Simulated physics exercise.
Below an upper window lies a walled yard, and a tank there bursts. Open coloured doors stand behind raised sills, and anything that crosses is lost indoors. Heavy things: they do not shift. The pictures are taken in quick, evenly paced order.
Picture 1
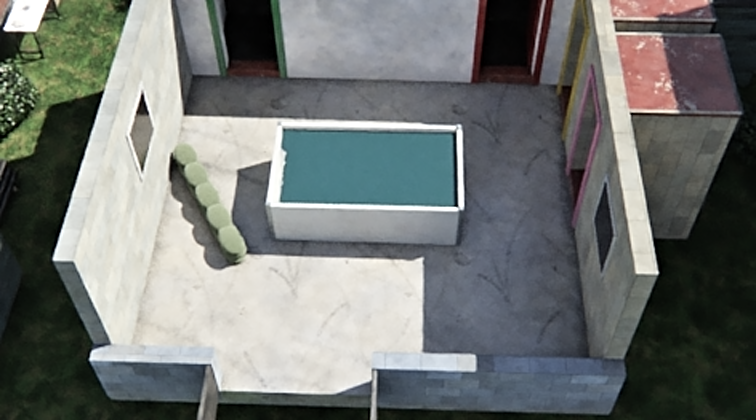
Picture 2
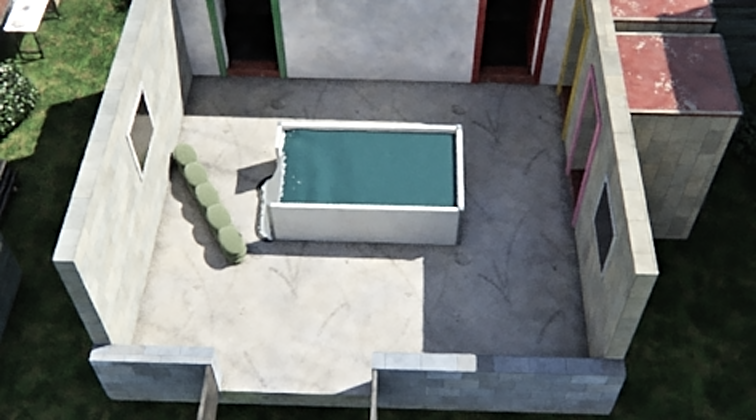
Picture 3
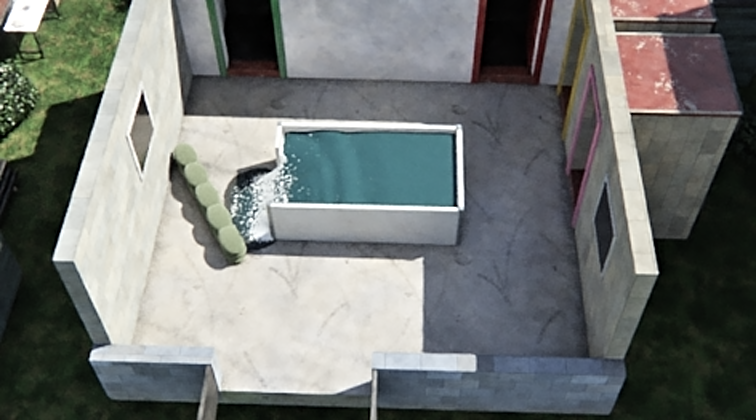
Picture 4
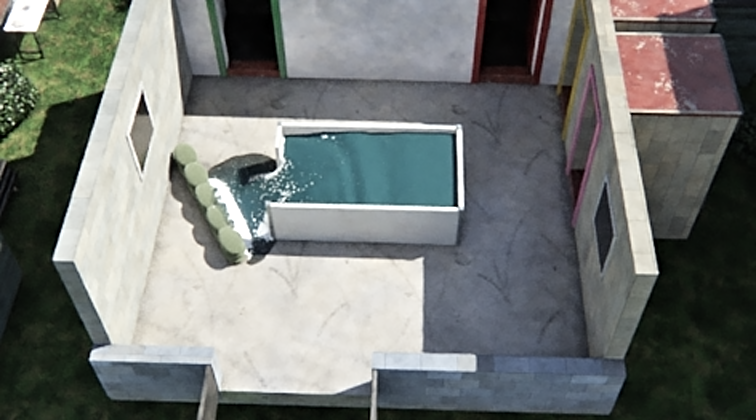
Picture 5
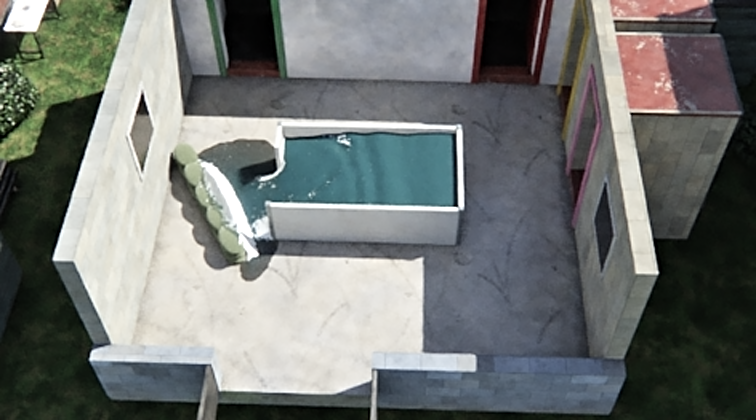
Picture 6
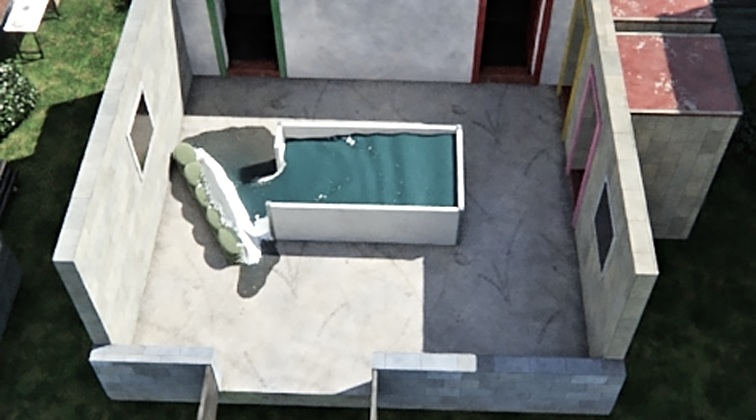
A tank's left end bursts open and water pours left against a row of bushes.
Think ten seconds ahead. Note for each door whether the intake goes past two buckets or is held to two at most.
One by one: The green door passes two buckets of inflow, the yellow door stays within two buckets of inflow, the pink door stays within two buckets of inflow, the red door stays within two buckets of inflow.
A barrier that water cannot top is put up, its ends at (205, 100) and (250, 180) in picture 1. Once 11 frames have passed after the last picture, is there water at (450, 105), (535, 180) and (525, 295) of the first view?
In that order: Dry, free of water, clear.
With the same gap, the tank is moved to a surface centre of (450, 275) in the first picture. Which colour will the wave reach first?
That would be the green one.
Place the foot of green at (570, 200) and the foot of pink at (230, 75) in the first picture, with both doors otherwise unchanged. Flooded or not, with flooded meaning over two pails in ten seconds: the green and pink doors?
I'd say green falls short, while pink overflows.
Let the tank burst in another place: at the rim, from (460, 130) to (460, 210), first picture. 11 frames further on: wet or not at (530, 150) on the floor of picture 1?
At that place: Flooded.
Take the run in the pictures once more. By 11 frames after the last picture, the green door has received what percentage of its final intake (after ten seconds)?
I'd put it at about 15 per cent.
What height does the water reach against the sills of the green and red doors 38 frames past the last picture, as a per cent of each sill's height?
Approx. 120 % then 20 %.
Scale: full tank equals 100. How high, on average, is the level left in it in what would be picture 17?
Near 56 in a hundred.
A moment on, water covers 25 % of the floor; the green door not reached, the yellow door not reached, the pink door not reached, the red door not reached.
Next, water covers 50 % of the floor; the green door over two buckets in, the yellow door not reached, the pink door not reached, the red door not reached.
Then, water covers 70 % of the floor; the green door far over two buckets in, the yellow door not reached, the pink door not reached, the red door not reached.
Later, water covers 80 % of the floor; the green door far over two buckets in, the yellow door wet at the sill, nothing in, the pink door wet at the sill, nothing in, the red door wet at the sill, nothing in.
In the end, water covers 95 % of the floor; the green door far over two buckets in, the yellow door wet at the sill, nothing in, the pink door wet at the sill, nothing in, the red door wet at the sill, nothing in.
